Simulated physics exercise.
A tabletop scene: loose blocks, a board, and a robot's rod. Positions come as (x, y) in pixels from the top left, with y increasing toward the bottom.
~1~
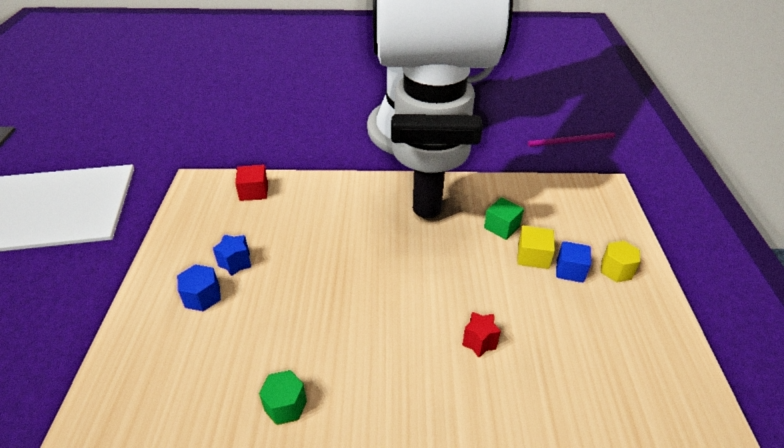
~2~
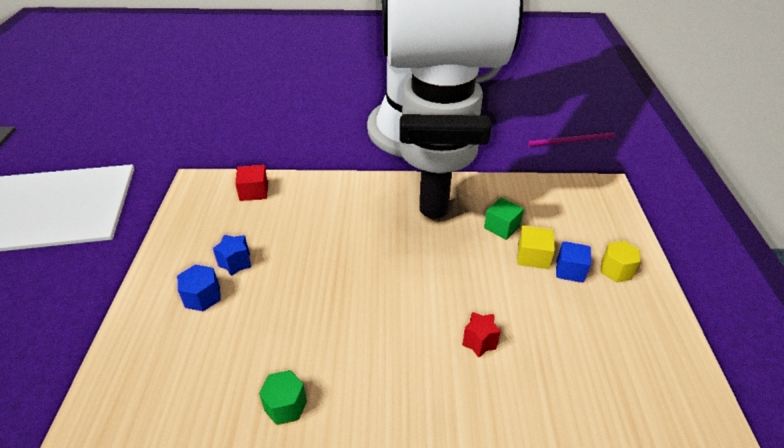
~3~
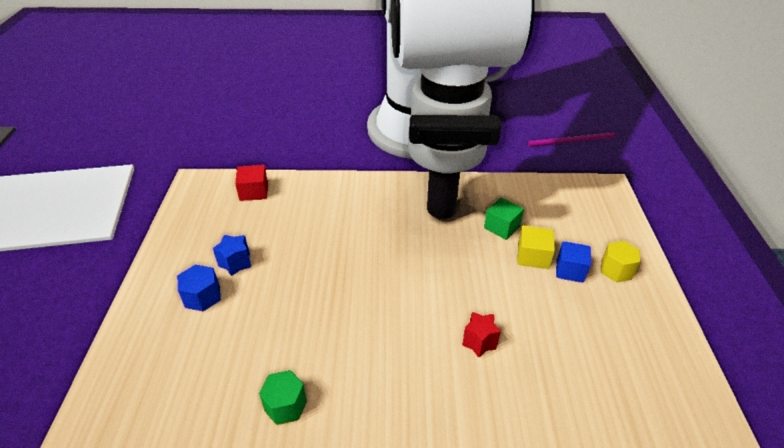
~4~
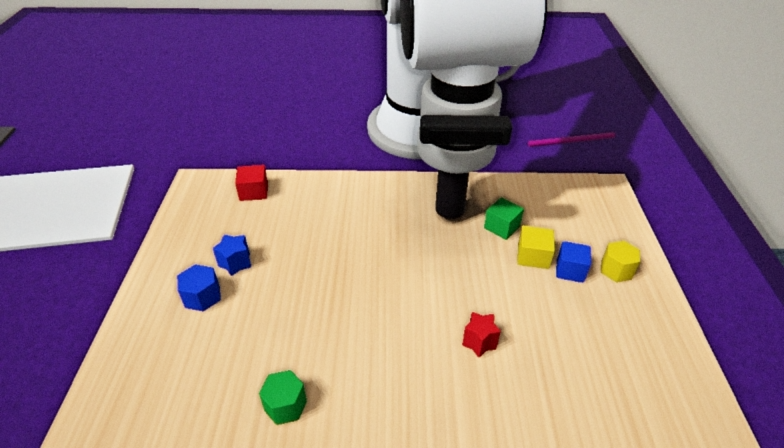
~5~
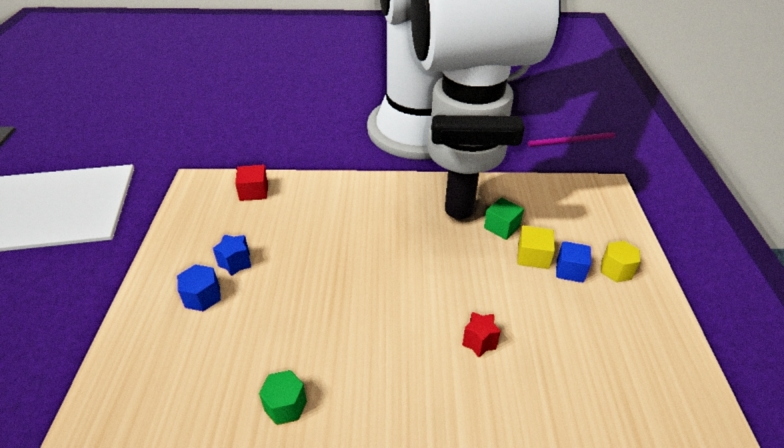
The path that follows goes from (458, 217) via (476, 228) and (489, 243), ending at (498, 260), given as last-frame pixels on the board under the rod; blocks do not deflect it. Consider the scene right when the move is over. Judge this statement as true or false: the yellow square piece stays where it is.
The statement is correct.
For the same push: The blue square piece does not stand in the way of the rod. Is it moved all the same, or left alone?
It gets no push and keeps its place.
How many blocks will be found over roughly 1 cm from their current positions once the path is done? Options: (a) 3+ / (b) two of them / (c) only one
Option c.
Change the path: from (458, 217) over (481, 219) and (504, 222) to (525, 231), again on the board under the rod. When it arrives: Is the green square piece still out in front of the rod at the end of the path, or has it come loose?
It holds its place in front.
On the path given first. Halfway along, rod (485, 229); green square piece (515, 212), turned 40° anticlockwise.
At the end, rod (499, 253); green square piece (517, 214), turned 60° anticlockwise; yellow square piece not moved; blue square piece not moved.
